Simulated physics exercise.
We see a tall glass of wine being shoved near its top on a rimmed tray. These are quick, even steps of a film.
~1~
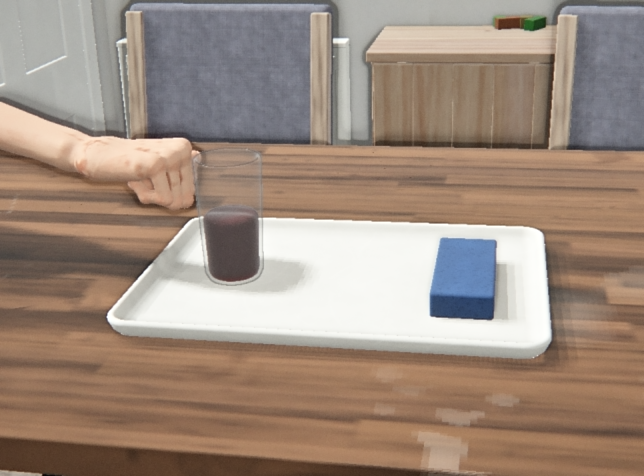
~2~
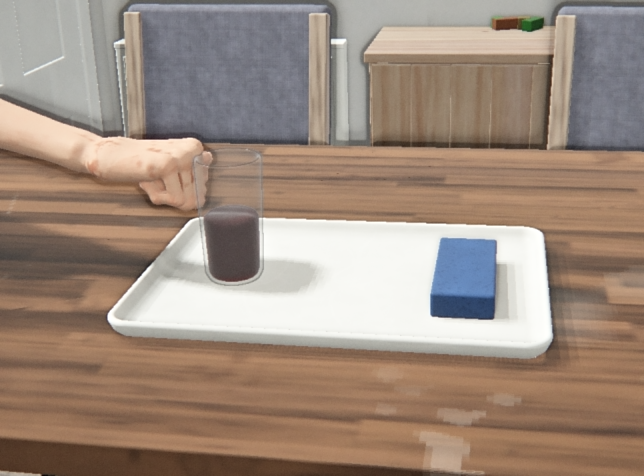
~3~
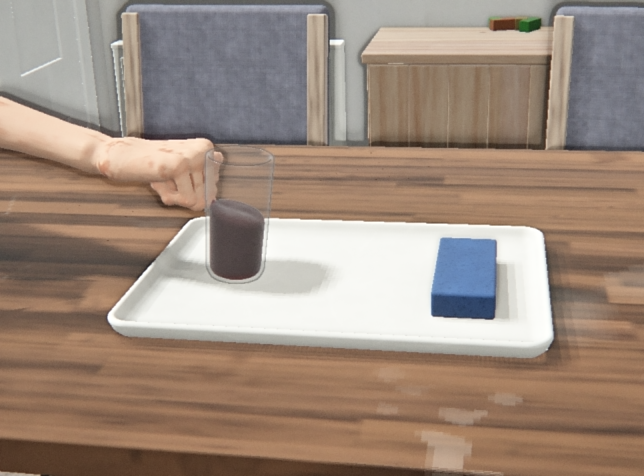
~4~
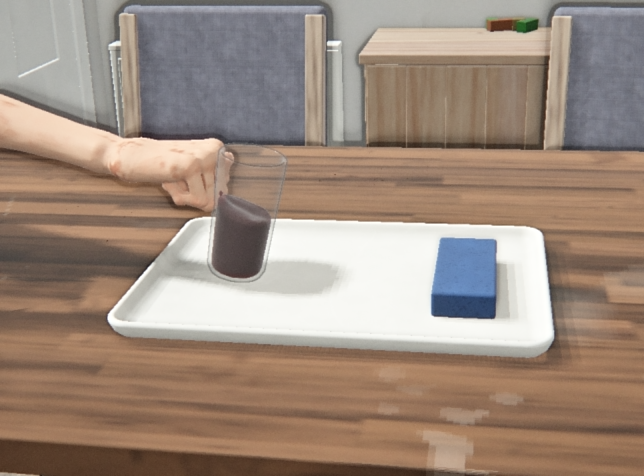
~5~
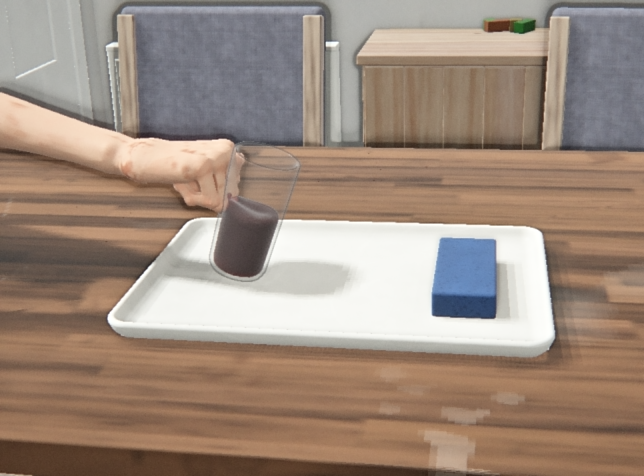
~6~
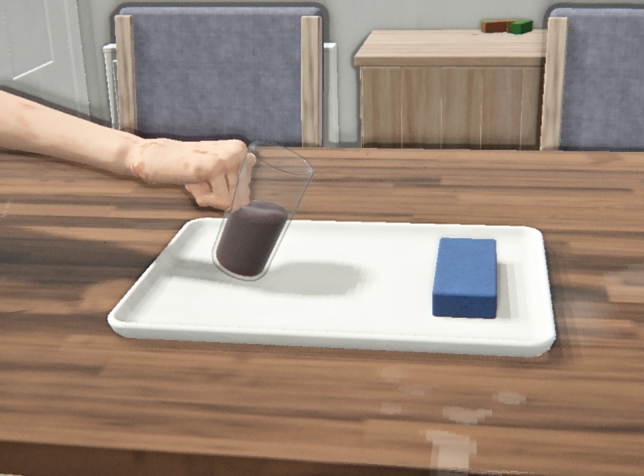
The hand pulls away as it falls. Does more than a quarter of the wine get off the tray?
As it turns out, three quarters and more stay on the tray.
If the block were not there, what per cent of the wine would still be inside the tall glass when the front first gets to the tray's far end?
It comes to 60 per cent or so.
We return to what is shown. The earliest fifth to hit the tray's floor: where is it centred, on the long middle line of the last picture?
At about (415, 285).
A moment on, the tall glass is falling and 100 per cent is in the glass, 0 on the tray and 0 above or beyond its rim.
Next, the tall glass lies on its side and 91 per cent is in the glass, 3 on the tray and 5 above or beyond its rim.
Then the tall glass lies on its side and 49 per cent is in the glass, 36 on the tray and 15 above or beyond its rim.
Later the tall glass lies on its side and 26 per cent is in the glass, 59 on the tray and 15 above or beyond its rim.
Finally, 85 per cent is held by tray and glass, 15 is off the tray.
